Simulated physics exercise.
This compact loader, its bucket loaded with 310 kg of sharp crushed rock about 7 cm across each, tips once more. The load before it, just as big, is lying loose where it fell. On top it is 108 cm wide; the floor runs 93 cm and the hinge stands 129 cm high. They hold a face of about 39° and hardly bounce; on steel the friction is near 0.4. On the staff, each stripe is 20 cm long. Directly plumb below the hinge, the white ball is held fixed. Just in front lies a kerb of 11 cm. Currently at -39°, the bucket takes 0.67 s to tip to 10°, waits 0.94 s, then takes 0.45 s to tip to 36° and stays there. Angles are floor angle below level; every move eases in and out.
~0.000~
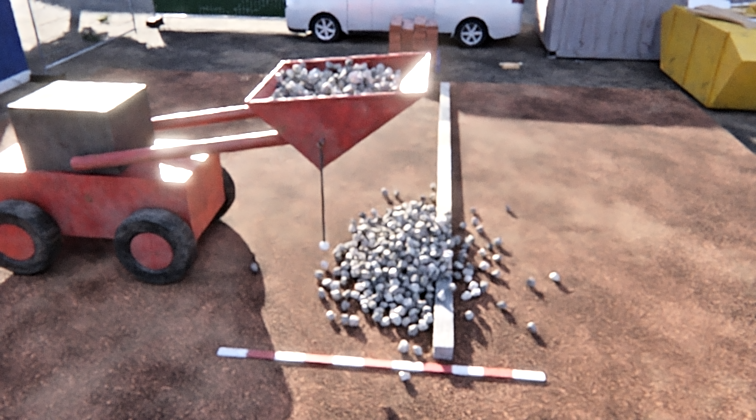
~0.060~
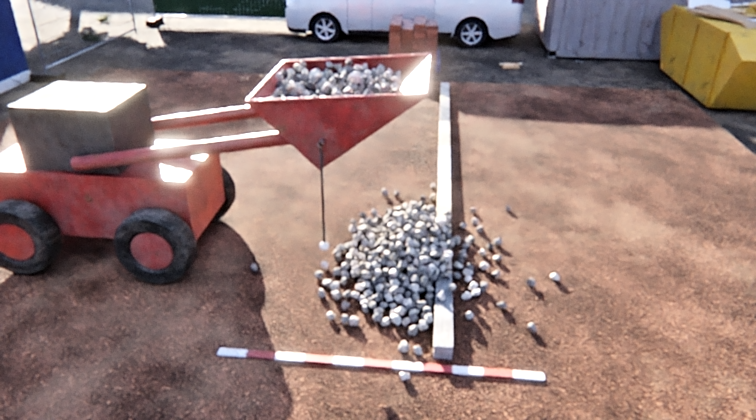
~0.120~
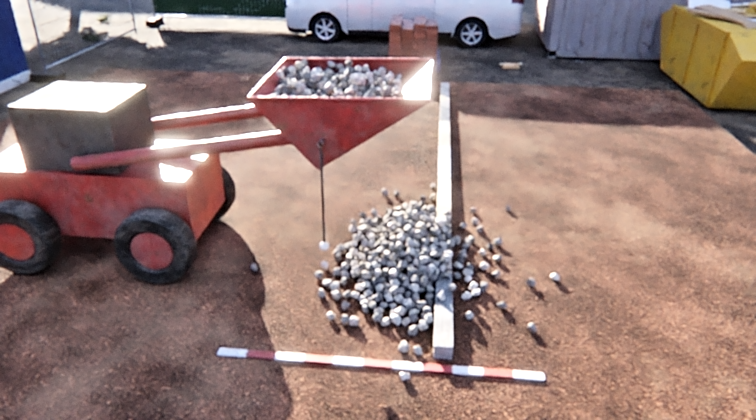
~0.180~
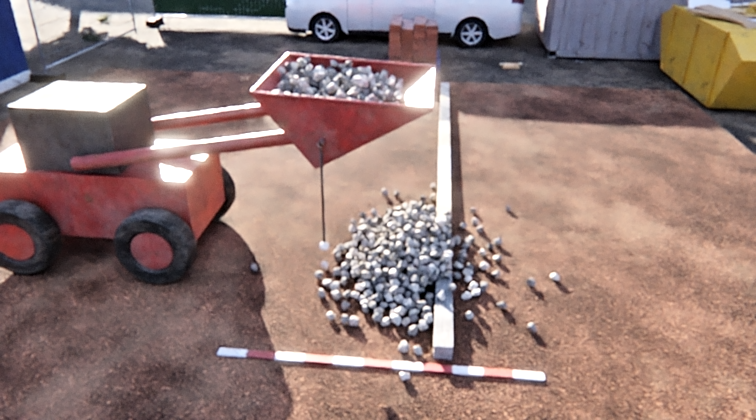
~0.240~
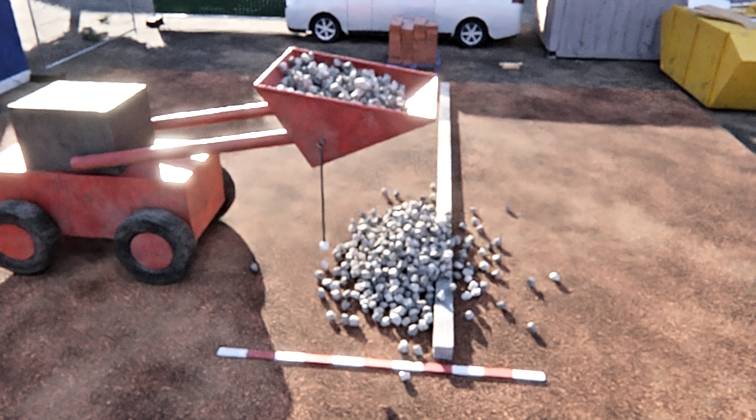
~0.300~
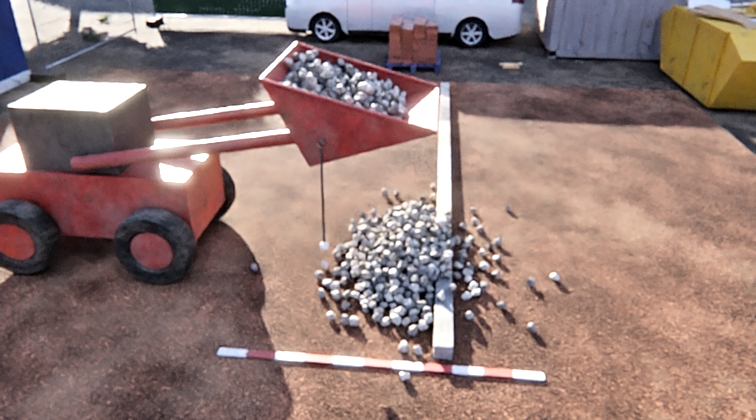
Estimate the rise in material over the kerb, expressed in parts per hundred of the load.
Close to 72 parts in a hundred.
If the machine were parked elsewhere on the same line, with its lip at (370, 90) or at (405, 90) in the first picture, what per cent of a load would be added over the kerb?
First some 10, then 50 per cent.
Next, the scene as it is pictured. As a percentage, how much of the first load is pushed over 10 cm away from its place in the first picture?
Close to 5 per cent.
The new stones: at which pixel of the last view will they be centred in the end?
The centre sits about (468, 252).
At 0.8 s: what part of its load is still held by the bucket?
Roughly 100 parts in a hundred of the load.
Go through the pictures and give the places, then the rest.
In the first frame, the bucket is at -39°, its lip at (426, 93); the top of the load is at (351, 73). The earlier load is highest near (408, 229), 28 cm above ground level, 95 % on this side of the kerb, 5 % over the kerb.
The second frame shows lip at (427, 95), floor tilted -38°, highest stones at (352, 74); the stones move at 0.1 m/s on average.
In the third frame, the bucket is at -35°, its lip at (430, 101); the top of the load is at (339, 74); the stones move at 0.2 m/s on average.
The fourth frame shows lip at (433, 110), floor tilted -30°, highest stones at (318, 68); the stones move at 0.3 m/s on average.
In the fifth frame, the bucket is at -25°, its lip at (435, 121); the top of the load is at (306, 66); the stones move at 0.4 m/s on average.
In the sixth frame, the bucket is at -18°, its lip at (437, 133); the top of the load is at (306, 62); the stones move at 0.4 m/s on average.
After 0.5 s the floor is at 2°; in per cent of one load, 100 in the bucket, 95 on this side of the kerb, 5 over the kerb; the foremost stones are at (514, 269).
After 0.8 s the floor is at 10°; in per cent of one load, 100 in the bucket, 95 on this side of the kerb, 5 over the kerb; the foremost stones are at (514, 269).
After 2.5 s the floor is at 36°; in per cent of one load, 42 in the bucket, 144 on this side of the kerb, 14 over the kerb; the foremost stones are at (515, 266).
After 5.1 s the floor is at 36°; in per cent of one load, 0 in the bucket, 123 on this side of the kerb, 77 over the kerb; the foremost stones are at (598, 273). Net gain over the kerb, 72.
